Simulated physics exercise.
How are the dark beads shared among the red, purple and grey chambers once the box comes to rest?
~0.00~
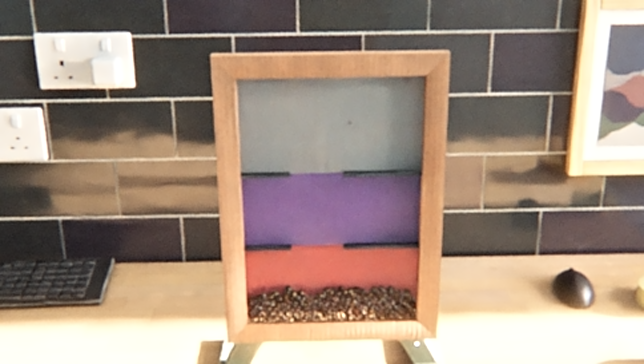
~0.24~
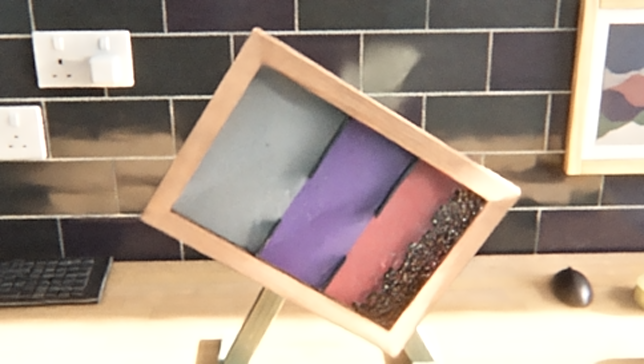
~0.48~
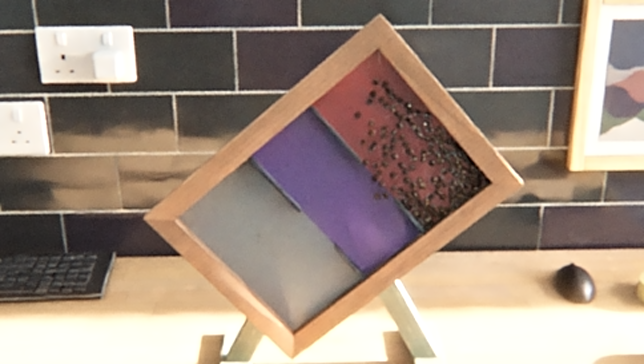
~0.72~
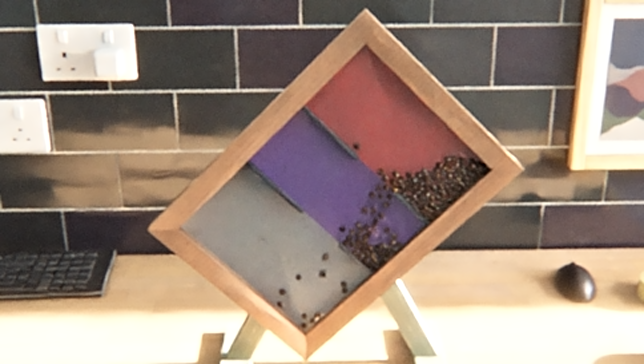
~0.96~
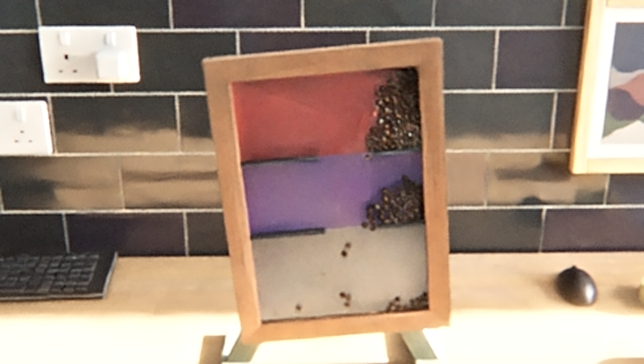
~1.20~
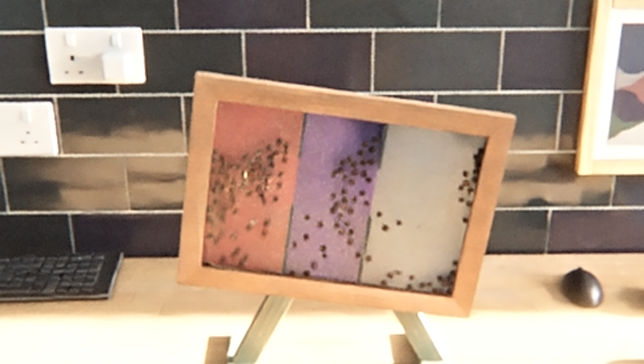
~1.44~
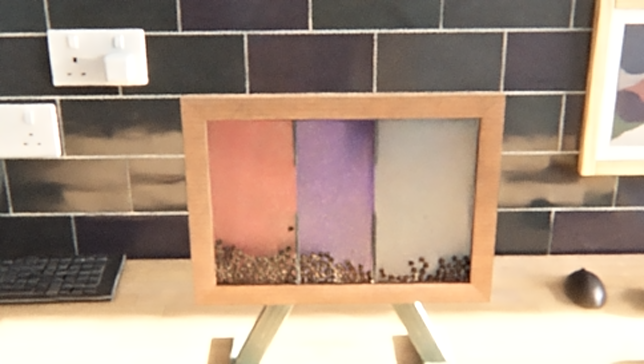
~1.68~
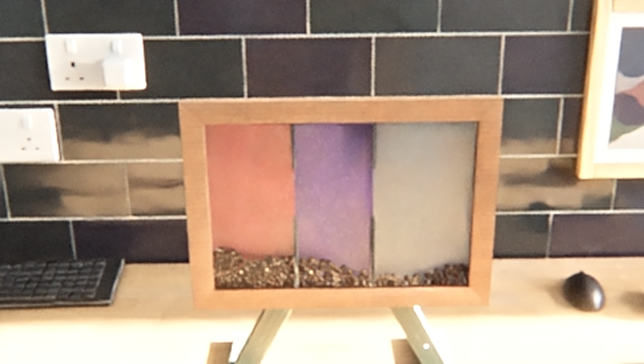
Each of the three chambers ends up with part of the beads. They lie along the bottom of the red, purple and grey sections, with the deepest pile in the red one.
